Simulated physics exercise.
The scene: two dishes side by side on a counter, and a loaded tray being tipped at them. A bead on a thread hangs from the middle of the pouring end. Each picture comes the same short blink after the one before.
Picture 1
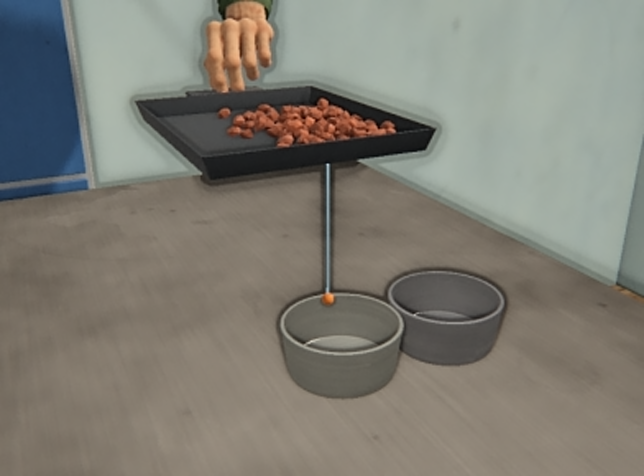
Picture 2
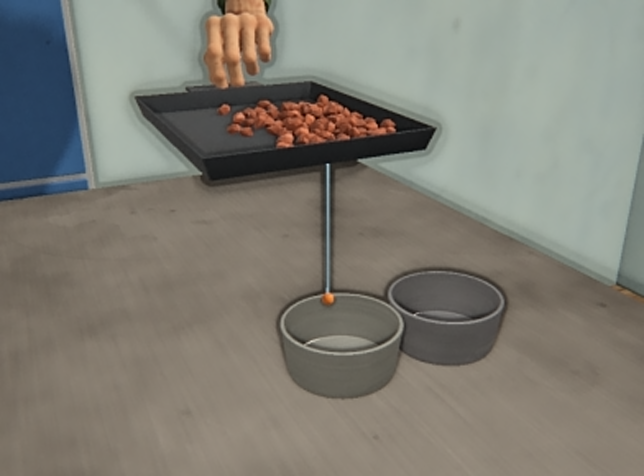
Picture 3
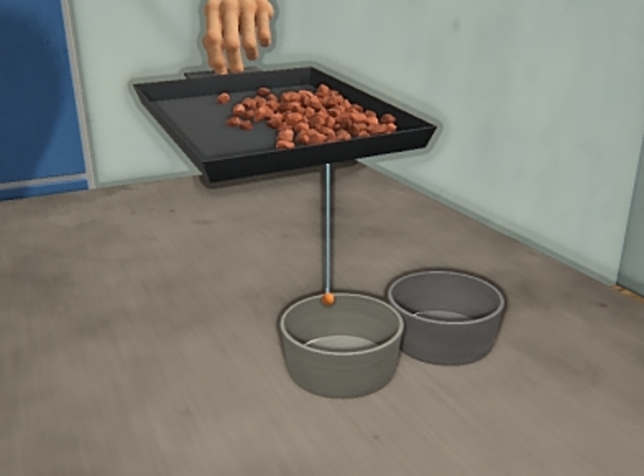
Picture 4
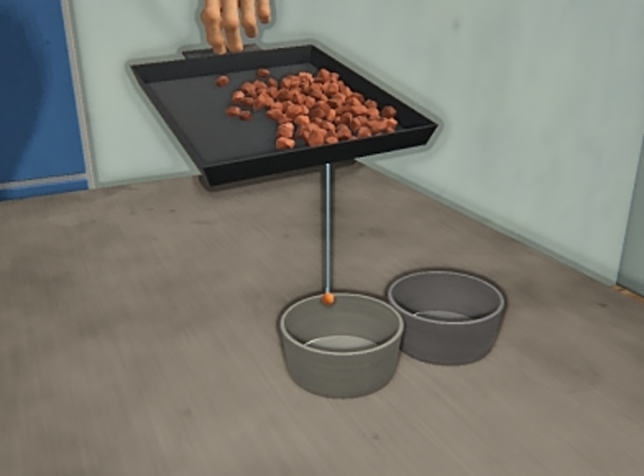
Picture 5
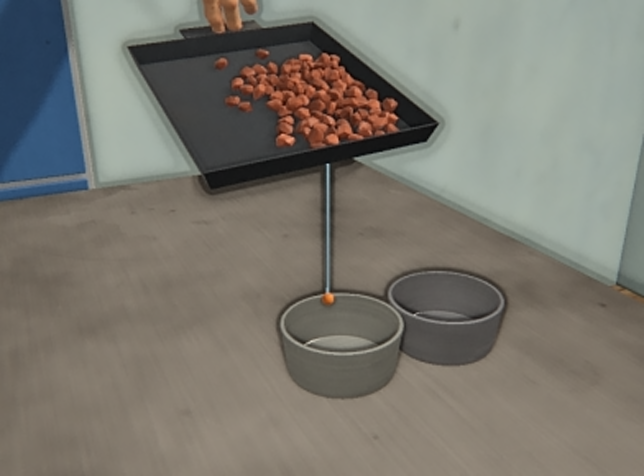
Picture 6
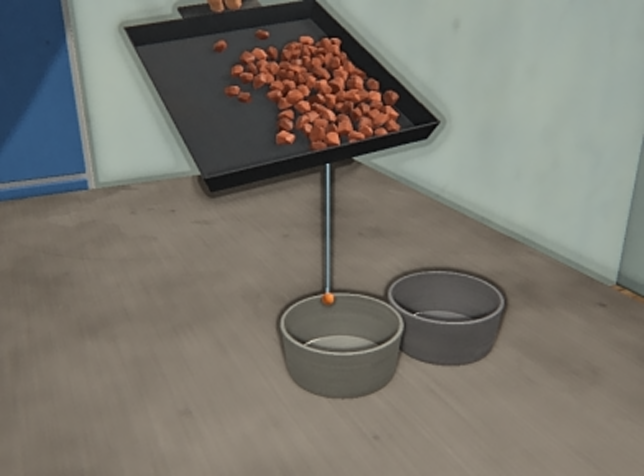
A hand tilts a black tray of reddish-brown chunks increasingly steeply above two round dishes.
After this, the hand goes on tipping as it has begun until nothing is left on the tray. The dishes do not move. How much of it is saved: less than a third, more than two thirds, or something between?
In the dishes lies less than a third of it.
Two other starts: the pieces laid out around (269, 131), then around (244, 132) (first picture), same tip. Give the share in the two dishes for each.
Roughly 20 per cent, and 10 per cent.
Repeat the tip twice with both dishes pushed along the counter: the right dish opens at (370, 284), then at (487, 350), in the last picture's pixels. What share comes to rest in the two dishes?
Roughly 0 per cent, and 10 per cent.
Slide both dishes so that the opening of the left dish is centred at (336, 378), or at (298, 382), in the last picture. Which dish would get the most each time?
At the first place the left dish, at the second the left dish.
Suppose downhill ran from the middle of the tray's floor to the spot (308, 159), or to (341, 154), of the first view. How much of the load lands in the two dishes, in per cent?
First some 30, then 60 per cent.
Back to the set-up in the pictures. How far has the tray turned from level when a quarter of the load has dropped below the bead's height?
At some 85 degrees.
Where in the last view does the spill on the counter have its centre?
Roughly at (258, 427).
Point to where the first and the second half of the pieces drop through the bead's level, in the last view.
At about (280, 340), then at (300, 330).
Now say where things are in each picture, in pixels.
In the first picture, corners of the pouring end near (209, 154) and (426, 128), level; middle of the load near (309, 124), bits of crushed brick; left dish near (371, 370); right dish near (478, 339); bead on its thread near (328, 299).
In the second picture, corners of the pouring end near (209, 155) and (427, 127), level; middle of the load near (309, 122).
In the third picture, corners of the pouring end near (209, 158) and (427, 125), tipped barely, lowest at the left corner; middle of the load near (309, 115).
In the fourth picture, corners of the pouring end near (209, 162) and (428, 123), tipped a little, lowest at the left corner; middle of the load near (309, 104).
In the fifth picture, corners of the pouring end near (209, 167) and (429, 121), tipped clearly, lowest at the left corner; middle of the load near (310, 93).
In the sixth picture, corners of the pouring end near (210, 171) and (430, 119), tipped clearly, lowest at the left corner; middle of the load near (310, 83); left dish near (371, 370); right dish near (478, 339).
Shortly afterwards, tray tipped steeply; all but a few on the tray; only a few in the air.
Next, tray tipped past a quarter turn; a little on the tray; a little in the left dish; near two thirds outside both; near a quarter in the air.
Some moments later, tray tipped past a quarter turn; near a quarter in the left dish; the bulk outside both.
In the end, tray tipped past a quarter turn; near a quarter in the left dish; none at all in the right dish; the bulk outside both.
